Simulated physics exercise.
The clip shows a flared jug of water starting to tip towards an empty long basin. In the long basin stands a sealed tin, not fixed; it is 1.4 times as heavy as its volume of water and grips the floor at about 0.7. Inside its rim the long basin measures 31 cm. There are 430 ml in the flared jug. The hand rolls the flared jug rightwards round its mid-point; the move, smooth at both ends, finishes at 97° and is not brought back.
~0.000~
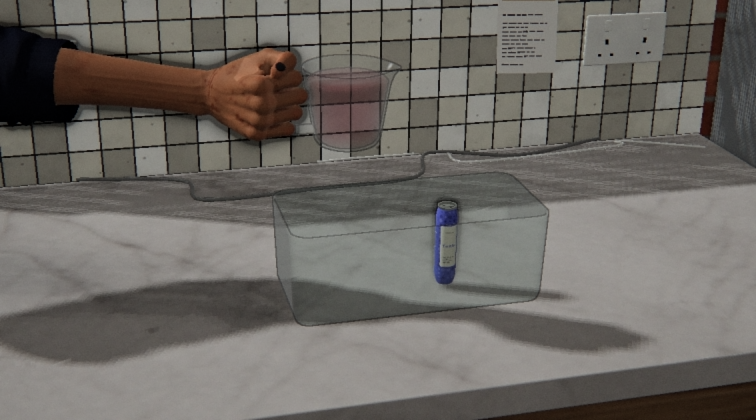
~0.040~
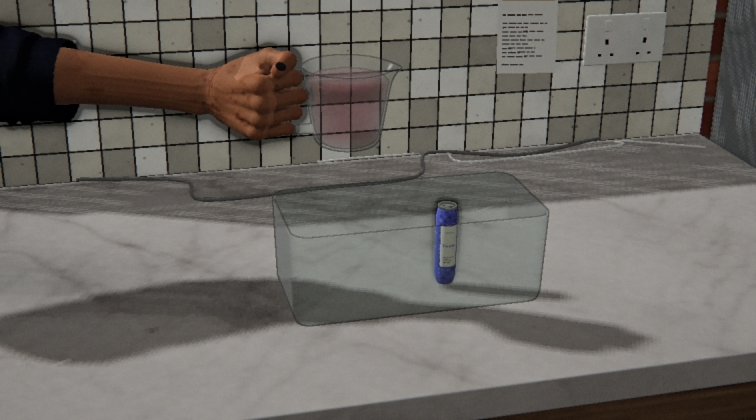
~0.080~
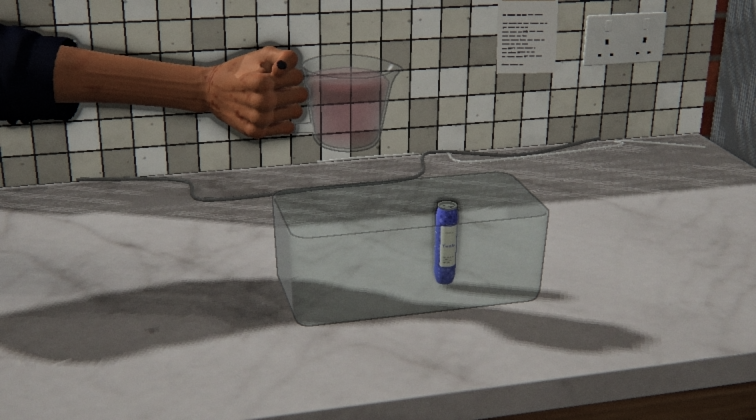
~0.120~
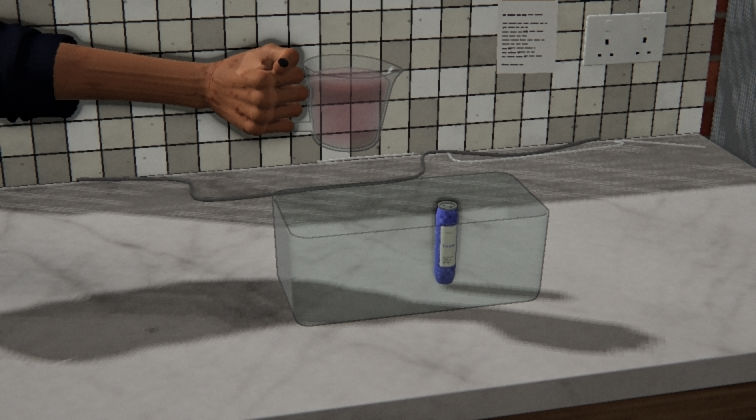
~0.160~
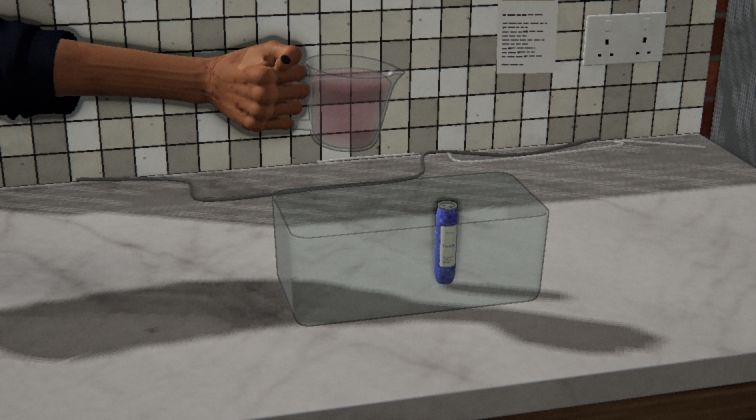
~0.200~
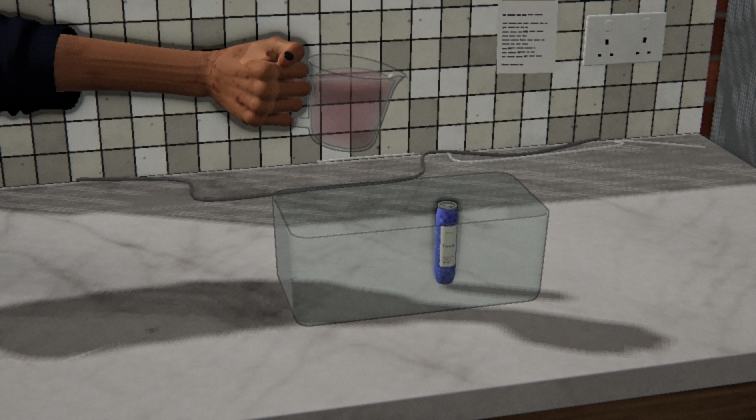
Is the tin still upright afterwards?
The tin falls.
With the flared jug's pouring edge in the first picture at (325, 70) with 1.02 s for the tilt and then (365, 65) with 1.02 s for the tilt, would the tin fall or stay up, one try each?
First it remains upright; then it stays up.
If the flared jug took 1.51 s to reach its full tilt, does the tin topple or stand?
Then it goes over.
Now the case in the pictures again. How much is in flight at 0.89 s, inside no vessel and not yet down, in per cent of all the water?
Near 18 in a hundred.
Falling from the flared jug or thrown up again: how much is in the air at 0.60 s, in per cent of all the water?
Near 22 in a hundred.
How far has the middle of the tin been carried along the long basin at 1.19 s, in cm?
About 5 cm.
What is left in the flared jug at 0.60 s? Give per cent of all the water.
Some 72 per cent.
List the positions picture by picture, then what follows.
In the first picture, tilt 0°; pouring edge (401, 65); surface from (305, 79) to (387, 74); the long basin's rim runs from (281, 216) to (530, 194); the tin's top is at (447, 209).
In the second picture, tilt 0°; pouring edge (402, 65); surface from (306, 79) to (387, 74).
In the third picture, tilt 1°; pouring edge (402, 66); surface from (307, 79) to (388, 75).
In the fourth picture, tilt 3°; pouring edge (403, 68); surface from (308, 78) to (388, 76).
In the fifth picture, tilt 6°; pouring edge (404, 70); surface from (309, 78) to (390, 76).
In the sixth picture, tilt 9°; pouring edge (406, 73); surface from (310, 79) to (393, 77).
Then, 0.60 s in, the tilt is 61° and 73 per cent is still to pour; the tin stands where it began.
Then, 0.89 s in, the tilt is 93° and 18 per cent is still to pour; the tin stands where it began.
Then, 1.19 s in, the tilt is 97° and 1 per cent is still to pour; the tin lies on its side.
Then, 1.52 s in, the tilt is 97° and 0 per cent is still to pour; the tin lies on its side.
Finally, the tin lies on its side.
